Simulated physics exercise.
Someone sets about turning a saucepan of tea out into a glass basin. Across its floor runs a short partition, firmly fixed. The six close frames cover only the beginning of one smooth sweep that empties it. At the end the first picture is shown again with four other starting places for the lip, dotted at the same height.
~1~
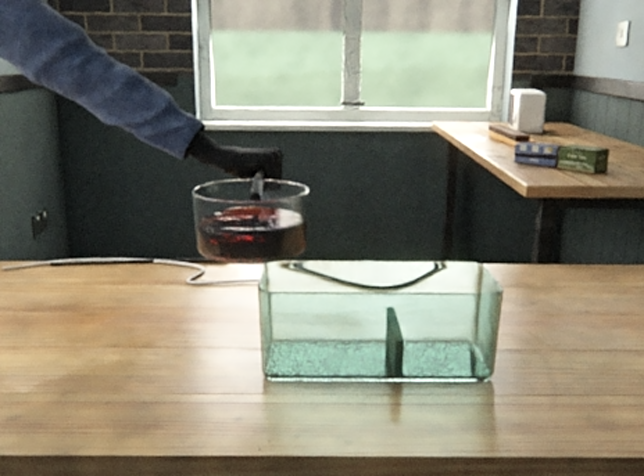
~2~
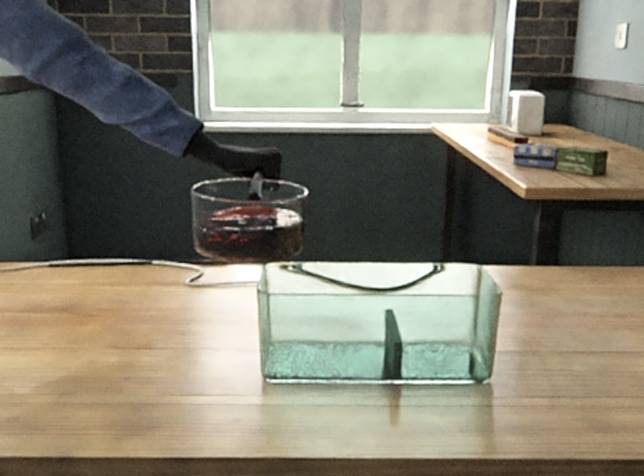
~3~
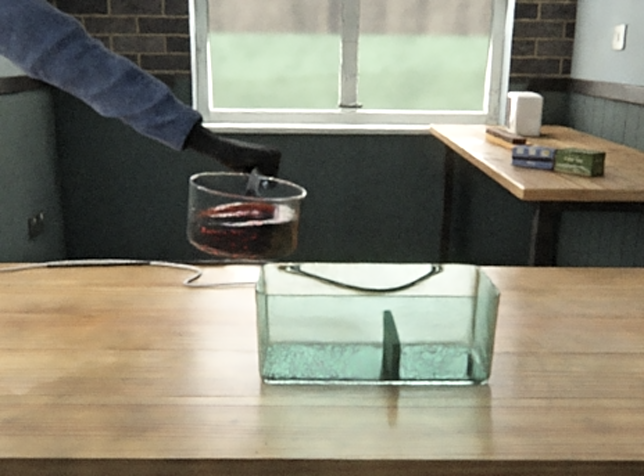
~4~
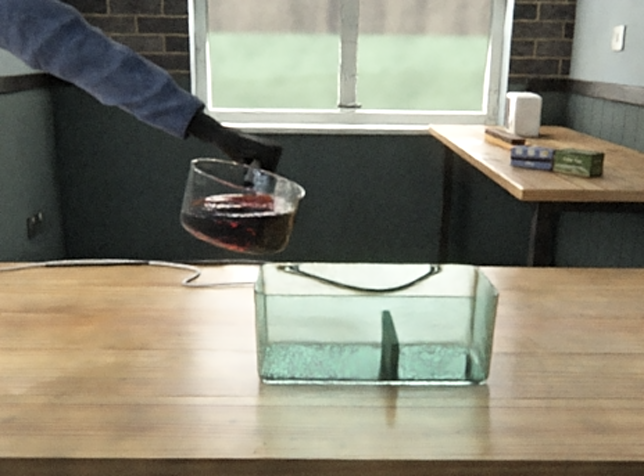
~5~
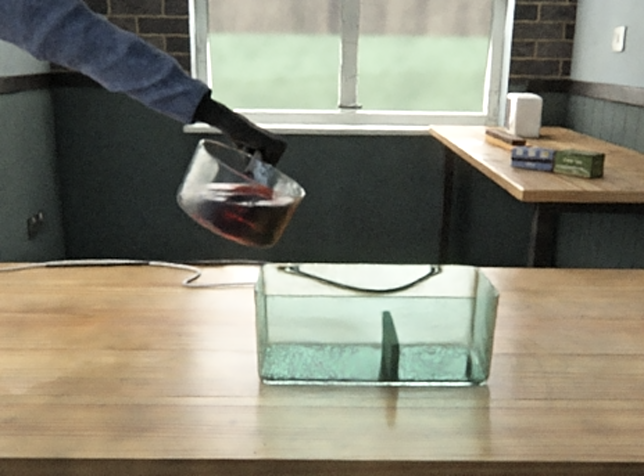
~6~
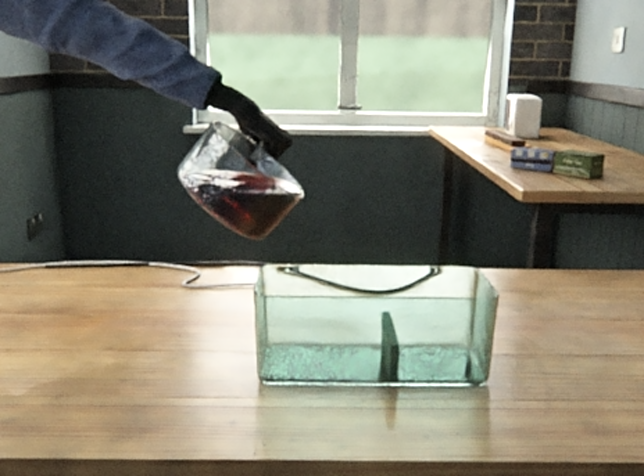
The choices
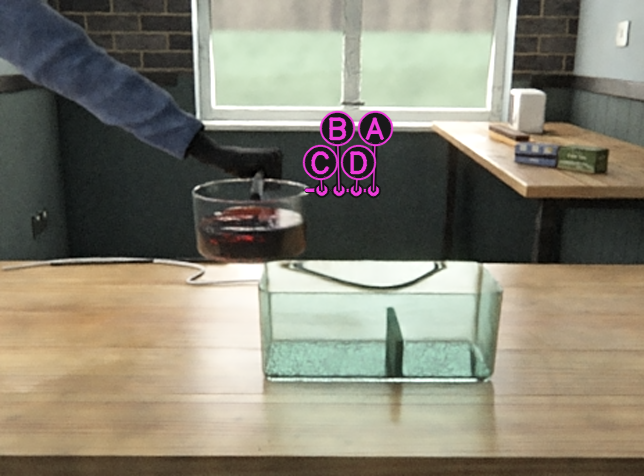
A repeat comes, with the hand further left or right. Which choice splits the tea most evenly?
I would pick spot C.
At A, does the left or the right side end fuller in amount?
More ends on the right.
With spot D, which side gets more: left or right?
More ends on the right.
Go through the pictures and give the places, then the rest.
Upright, lip at (306, 190); basin from (262, 377) to (493, 378); top of the wall at (395, 322); nothing has left yet, in the first frame.
Upright, lip at (305, 191); nothing has left yet, in the second frame.
Tipped about 7°, lip at (303, 192); nothing has left yet, in the third frame.
Tipped about 16°, lip at (302, 192); nothing has left yet, in the fourth frame.
Tipped about 27°, lip at (302, 193); nothing has left yet, in the fifth frame.
Tipped about 40°, lip at (302, 193); nothing has left yet, in the sixth frame.
In magenta, A at (373, 190); B at (339, 190); C at (321, 190); D at (356, 190).
With A, about 6 % ends left of the wall and 92 % right of it.
With B, about 8 % ends left of the wall and 91 % right of it.
With C, about 41 % ends left of the wall and 58 % right of it.
With D, about 5 % ends left of the wall and 94 % right of it.
